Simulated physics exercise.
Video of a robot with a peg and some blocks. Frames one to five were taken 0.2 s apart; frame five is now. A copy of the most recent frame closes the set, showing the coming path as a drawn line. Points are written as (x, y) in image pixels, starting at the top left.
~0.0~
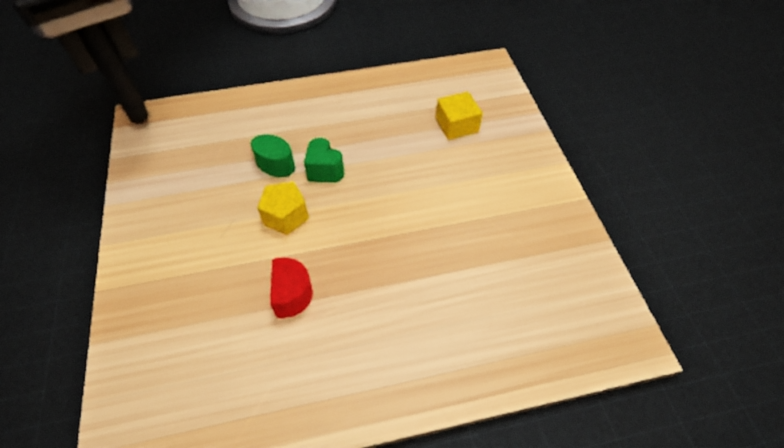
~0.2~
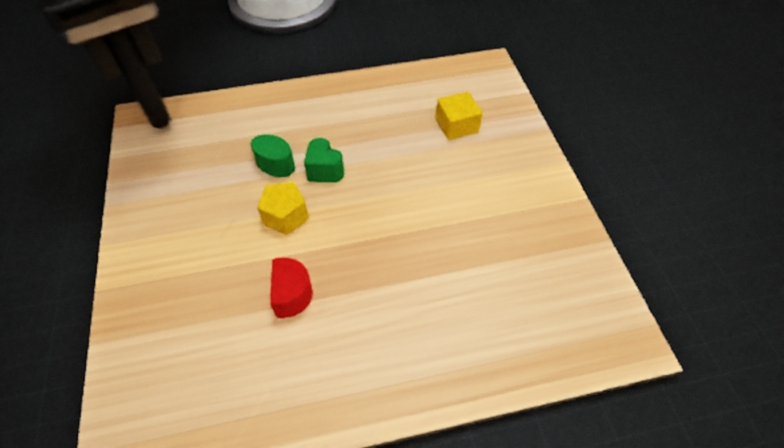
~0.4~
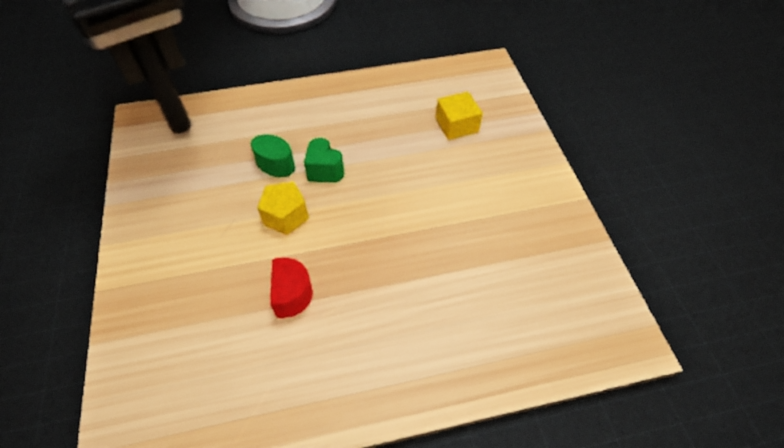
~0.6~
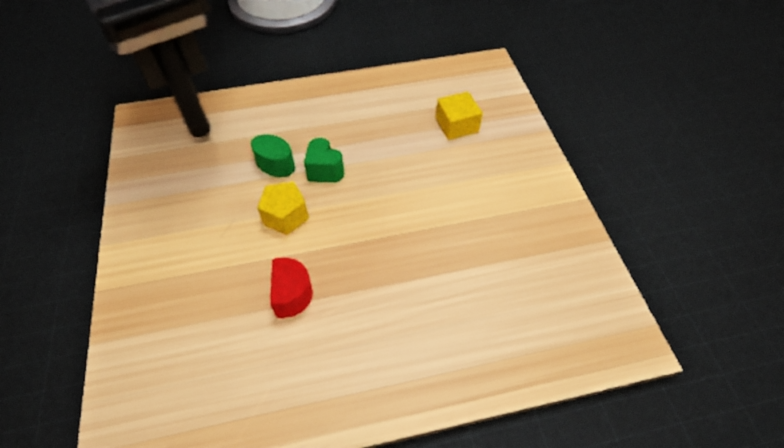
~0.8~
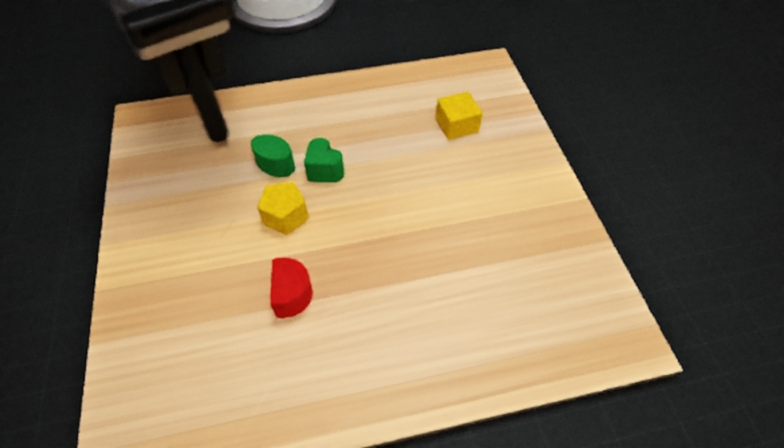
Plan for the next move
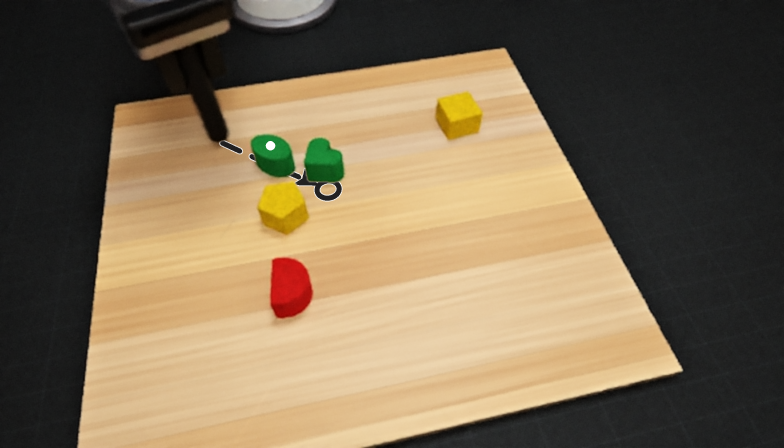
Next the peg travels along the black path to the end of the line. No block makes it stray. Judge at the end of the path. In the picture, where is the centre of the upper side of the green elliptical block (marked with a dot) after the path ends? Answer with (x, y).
It will likely be found at (343, 193).
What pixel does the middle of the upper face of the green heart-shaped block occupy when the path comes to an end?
Top centre: (343, 154).
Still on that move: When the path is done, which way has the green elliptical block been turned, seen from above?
Bird's-eye view: Clockwise.
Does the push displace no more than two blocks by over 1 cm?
It seems so.
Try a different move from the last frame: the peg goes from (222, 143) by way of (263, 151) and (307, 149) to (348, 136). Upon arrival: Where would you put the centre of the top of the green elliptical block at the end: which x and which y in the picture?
At the end it should sit near (294, 157).
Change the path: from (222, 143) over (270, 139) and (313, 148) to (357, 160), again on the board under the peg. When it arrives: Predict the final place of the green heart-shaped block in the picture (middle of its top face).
It is going to be at (334, 162).
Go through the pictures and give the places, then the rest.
In the first frame, peg's lower end at (140, 117); green elliptical block at (271, 146); yellow five-sided block at (281, 198); green heart-shaped block at (322, 152).
In the second frame, peg at (161, 122); blocks still.
In the third frame, peg at (181, 127); blocks still.
In the fourth frame, peg at (201, 131); blocks still.
In the fifth frame, peg at (219, 136); green elliptical block at (271, 146); yellow five-sided block at (281, 198); green heart-shaped block at (322, 152).
Drawn move, in a line from (222, 143) to (328, 189); the dot is on the green elliptical block.
What follows on the original path. One third of the way, peg at (253, 151); green elliptical block at (279, 149).
Two thirds of the way, peg at (290, 166); green elliptical block at (314, 169), turned 15° clockwise; green heart-shaped block at (341, 155), turned 45° anticlockwise.
At the end, peg at (327, 182); green elliptical block at (343, 193), turned 50° clockwise; yellow five-sided block still; green heart-shaped block at (343, 154), turned 50° anticlockwise.
